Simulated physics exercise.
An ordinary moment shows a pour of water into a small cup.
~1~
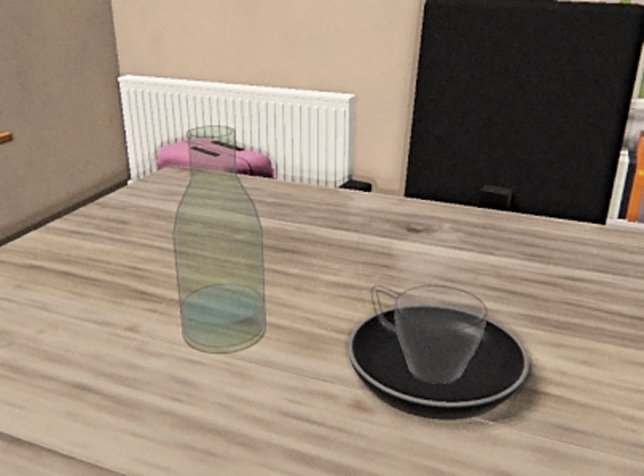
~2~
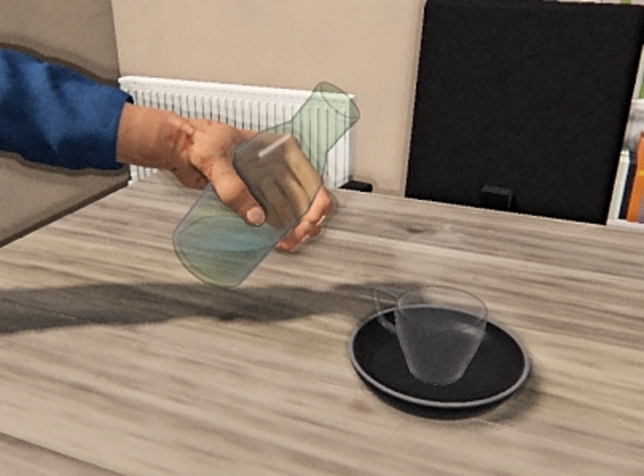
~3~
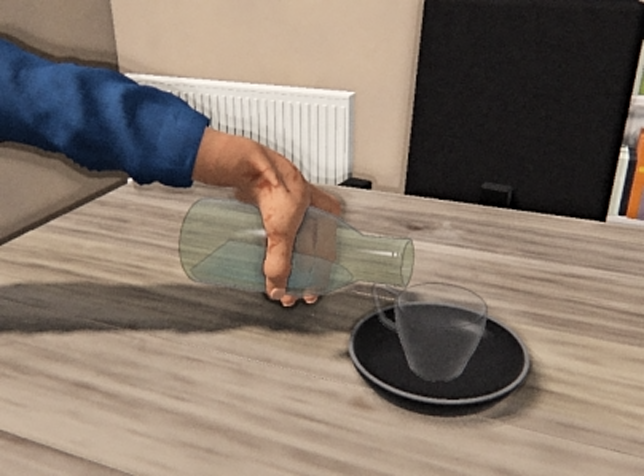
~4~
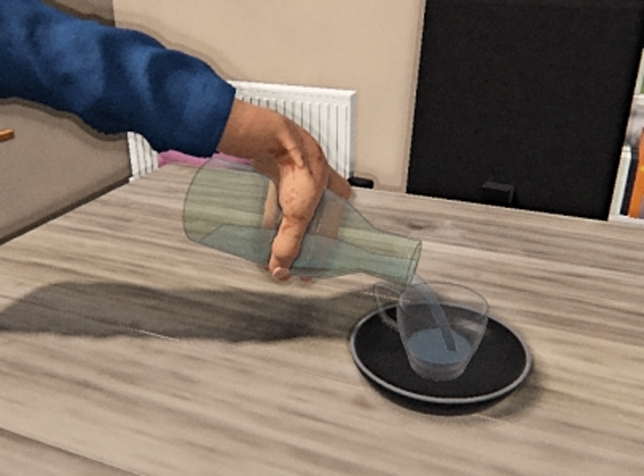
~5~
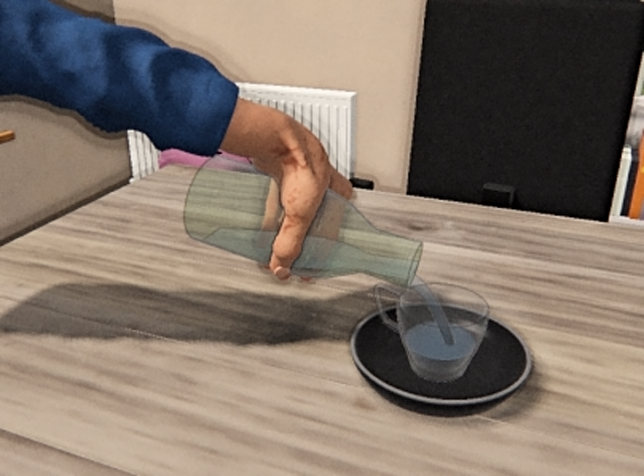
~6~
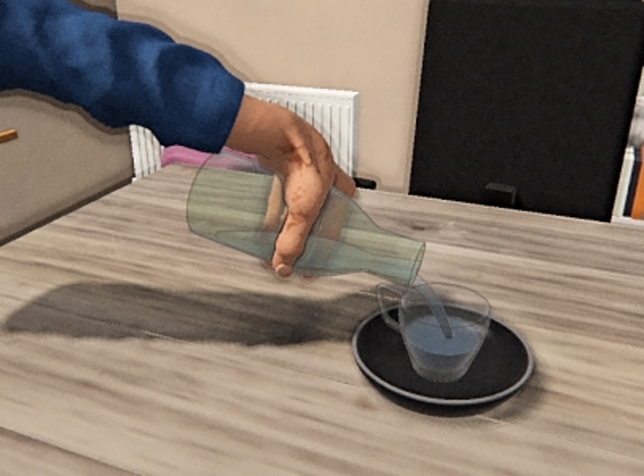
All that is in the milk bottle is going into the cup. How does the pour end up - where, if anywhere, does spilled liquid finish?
Nothing spills.
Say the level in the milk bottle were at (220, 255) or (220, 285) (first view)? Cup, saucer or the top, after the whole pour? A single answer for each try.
One after the other: Into the saucer, the saucer catches it.
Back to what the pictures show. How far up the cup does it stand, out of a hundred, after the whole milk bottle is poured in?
My guess is close to 75 per cent.
Shortly, the cup is about two thirds full; the saucer is dry.
Then, the cup is about three quarters full; the saucer is dry.
At the finish, the cup is about three quarters full; the saucer is dry.
